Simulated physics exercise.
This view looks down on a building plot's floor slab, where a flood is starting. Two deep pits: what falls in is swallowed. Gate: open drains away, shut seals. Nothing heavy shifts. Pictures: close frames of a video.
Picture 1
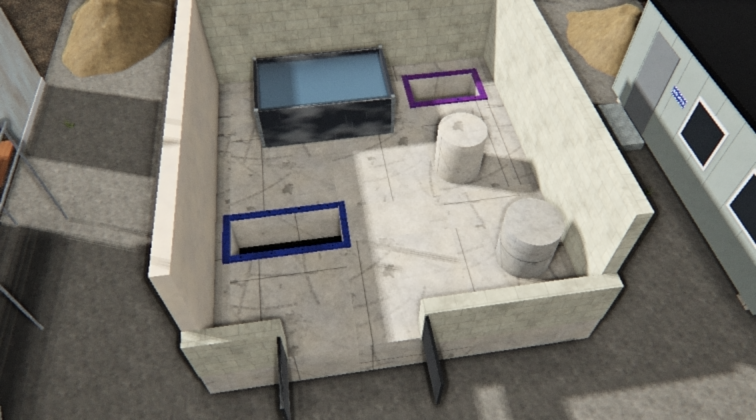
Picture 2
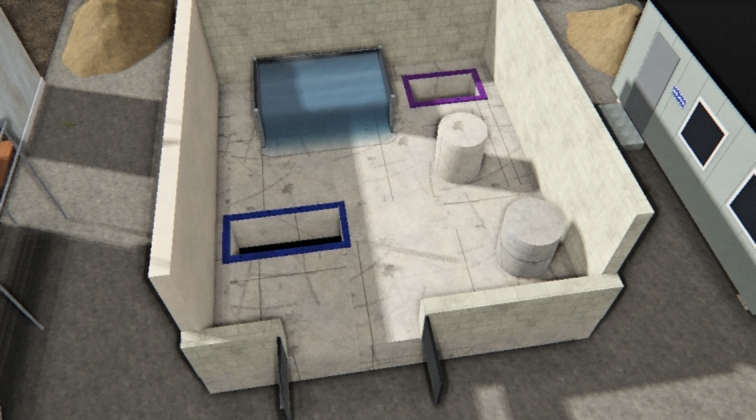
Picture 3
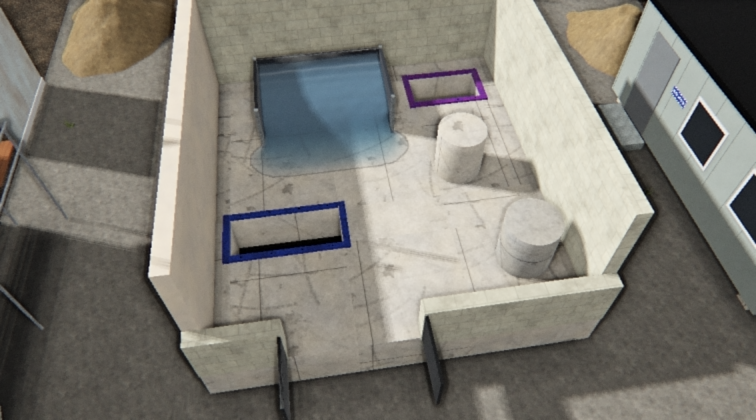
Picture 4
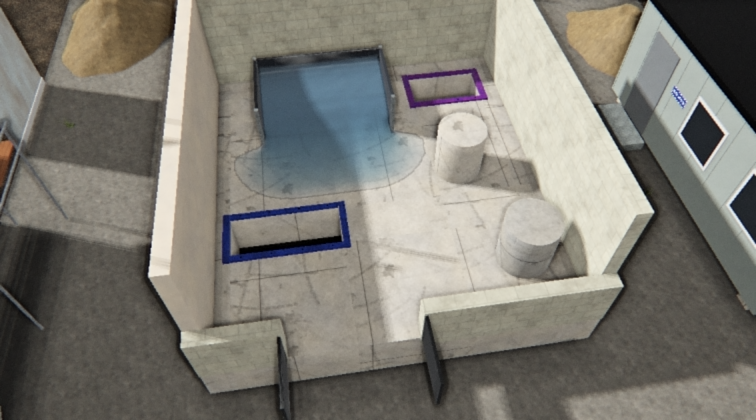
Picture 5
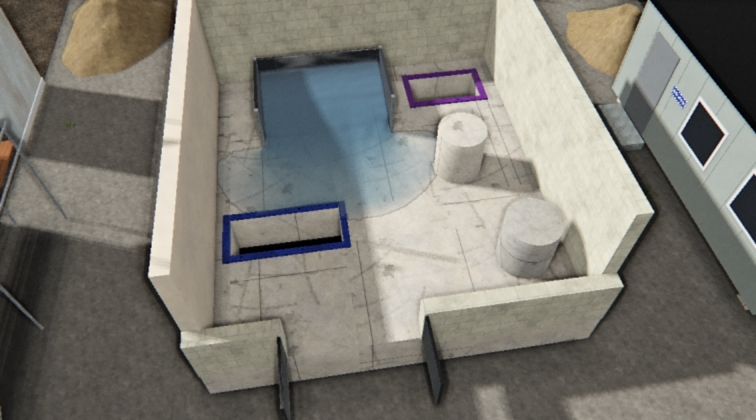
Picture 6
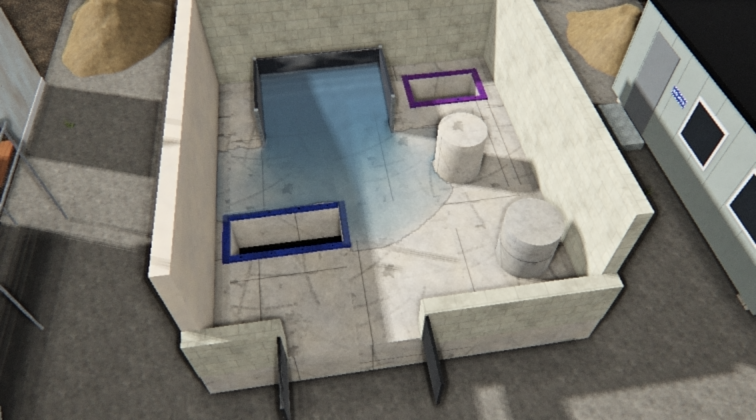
Water pours from the tank's open front and spreads across the slab around the blue-edged pit.
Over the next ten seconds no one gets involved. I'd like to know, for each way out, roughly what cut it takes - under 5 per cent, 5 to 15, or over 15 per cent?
Outcome: The gate will take beyond fifteen per cent. The blue pit will take beyond fifteen per cent. The purple pit will take below five per cent.
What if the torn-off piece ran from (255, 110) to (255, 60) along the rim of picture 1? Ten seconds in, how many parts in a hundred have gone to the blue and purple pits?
Estimates in per cent: Blue 35, purple 8.
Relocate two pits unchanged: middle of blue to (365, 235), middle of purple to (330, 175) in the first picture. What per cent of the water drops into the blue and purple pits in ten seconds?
Log, per cent - blue: 8, purple: 50.
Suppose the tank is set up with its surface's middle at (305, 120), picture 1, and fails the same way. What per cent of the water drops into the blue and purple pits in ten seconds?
Estimated shares - blue: Some 55 in a hundred; purple: Some 0 in a hundred.
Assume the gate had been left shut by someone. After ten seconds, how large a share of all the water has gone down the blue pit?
Some 50 in a hundred for blue.
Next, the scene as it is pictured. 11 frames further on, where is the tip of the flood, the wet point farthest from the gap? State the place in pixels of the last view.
Roughly (585, 298).
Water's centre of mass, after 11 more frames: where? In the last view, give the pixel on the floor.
I'd say around (357, 185).
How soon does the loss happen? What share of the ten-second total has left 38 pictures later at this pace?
Roughly 90 percent.
A moment on, water covers 50 % of the floor; the gate 1 %, the blue pit 17 %, the purple pit 0 %.
Next, water covers 55 % of the floor; the gate 7 %, the blue pit 30 %, the purple pit 0 %.
Then, water covers 60 % of the floor; the gate 12 %, the blue pit 37 %, the purple pit 0 %.
Later, water covers 80 % of the floor; the gate 17 %, the blue pit 41 %, the purple pit 0 %.
In the end, water covers 95 % of the floor; the gate 21 %, the blue pit 42 %, the purple pit 1 %.
